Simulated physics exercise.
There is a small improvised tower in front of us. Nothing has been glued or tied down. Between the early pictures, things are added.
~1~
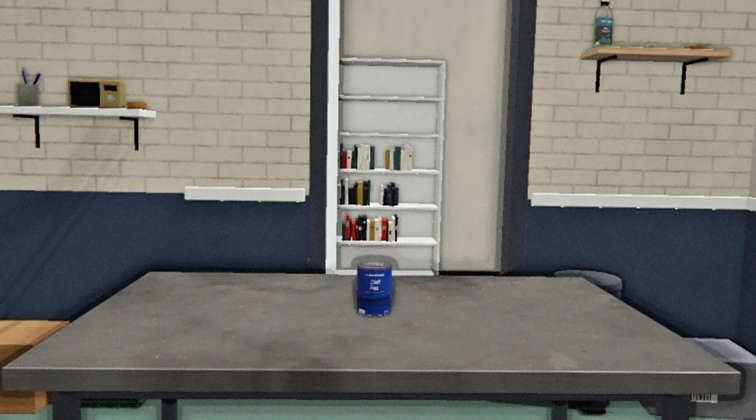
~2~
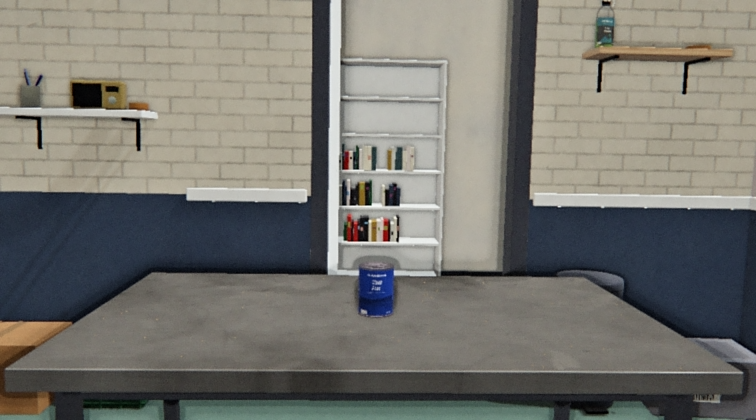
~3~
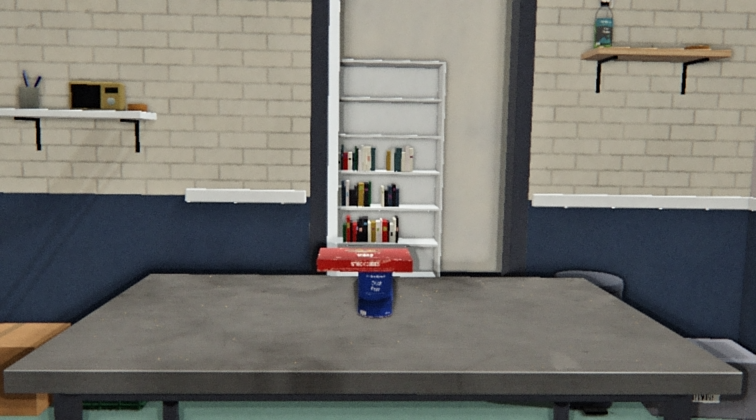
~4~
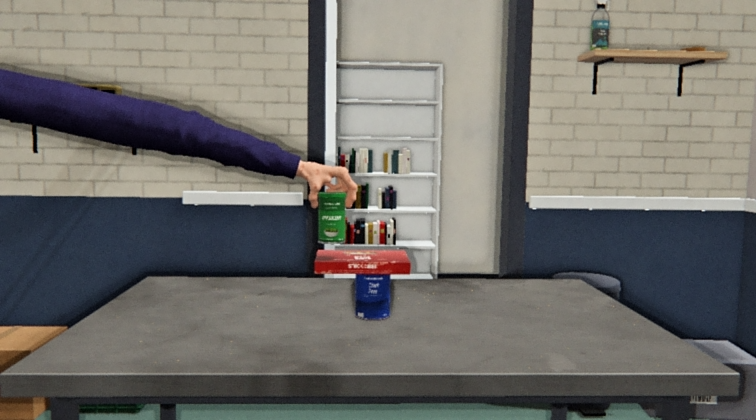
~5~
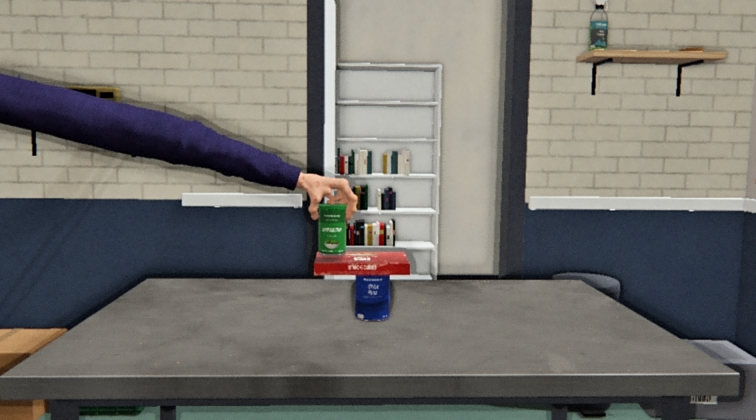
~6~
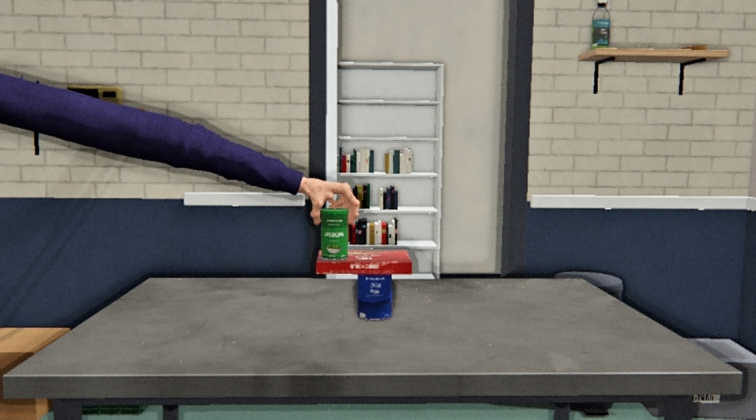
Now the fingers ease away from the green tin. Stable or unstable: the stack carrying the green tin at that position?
So the pile doesn't rest quietly where it is.
Then, 0.30 s on from there, green tin now fallen; red packet turned 46° from how it was put.
Then, 0.50 s on from there, red packet on its side.
Then, 0.80 s on from there, red packet now fallen.
In the end, fallen, green tin and red packet; blue tin unmoved. The stack loses its balance.
